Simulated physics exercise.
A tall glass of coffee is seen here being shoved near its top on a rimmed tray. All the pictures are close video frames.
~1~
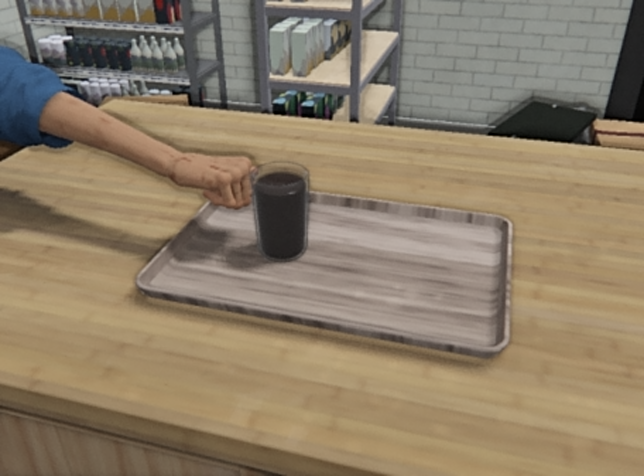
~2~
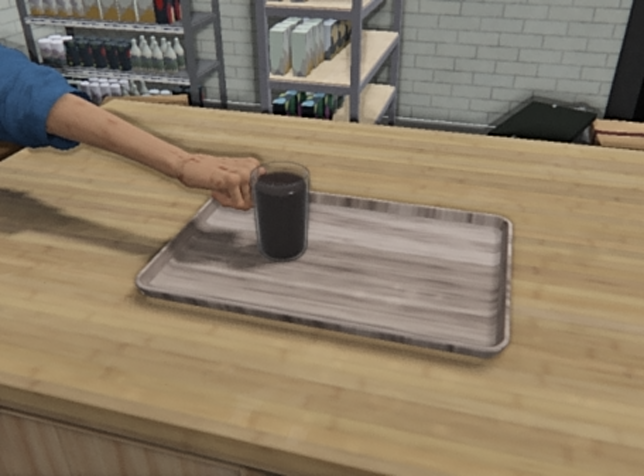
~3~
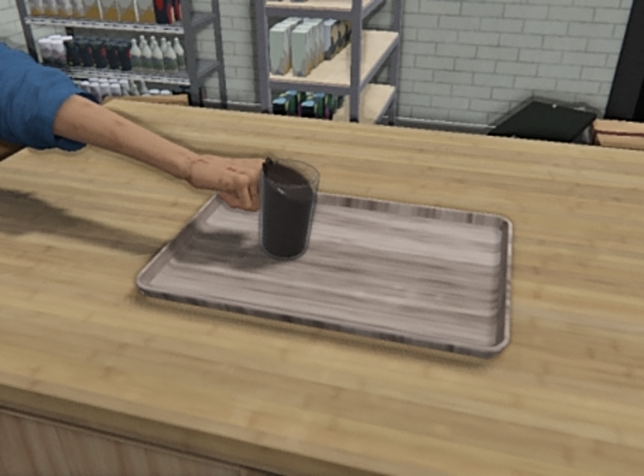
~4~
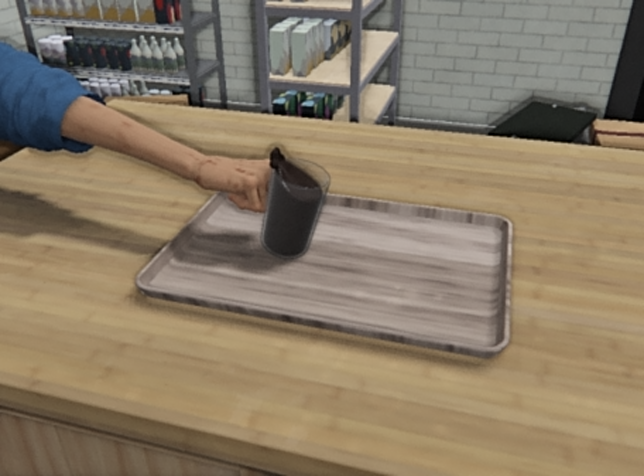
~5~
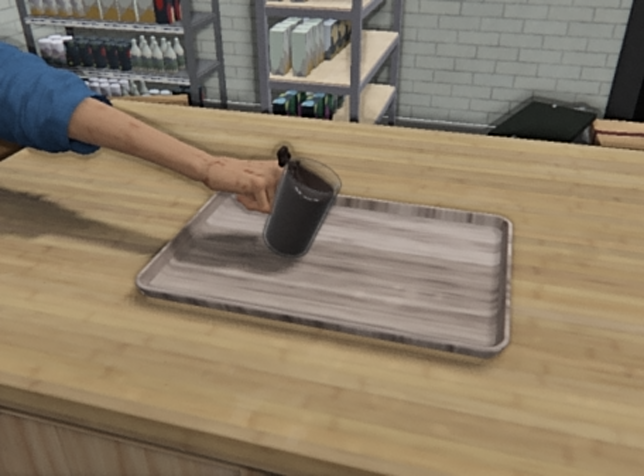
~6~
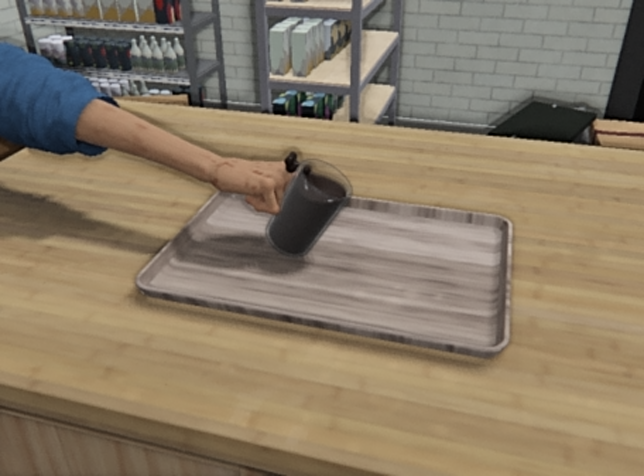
In the video, a hand reaching in from the left pushes near the top of a tall glass of dark coffee on a rimmed tray, and the glass, upright at first, leans steadily further to the right.
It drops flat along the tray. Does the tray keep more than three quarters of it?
The share that runs off the tray is above a quarter.
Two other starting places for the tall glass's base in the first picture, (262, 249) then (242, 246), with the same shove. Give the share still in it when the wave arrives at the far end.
It comes to near 55 percent in the first case and near 45 percent in the second.
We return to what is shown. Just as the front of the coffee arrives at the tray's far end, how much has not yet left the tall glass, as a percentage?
About 55 per cent.
A moment on, the tall glass lies on its side and 85 per cent is in the glass, 5 on the tray and 10 above or beyond its rim.
Next, the tall glass lies on its side and 43 per cent is in the glass, 49 on the tray and 8 above or beyond its rim.
Then the tall glass lies on its side and 24 per cent is in the glass, 43 on the tray and 33 above or beyond its rim.
Later the tall glass lies on its side and 13 per cent is in the glass, 42 on the tray and 45 above or beyond its rim.
Finally, 55 per cent is held by tray and glass, 45 is off the tray.
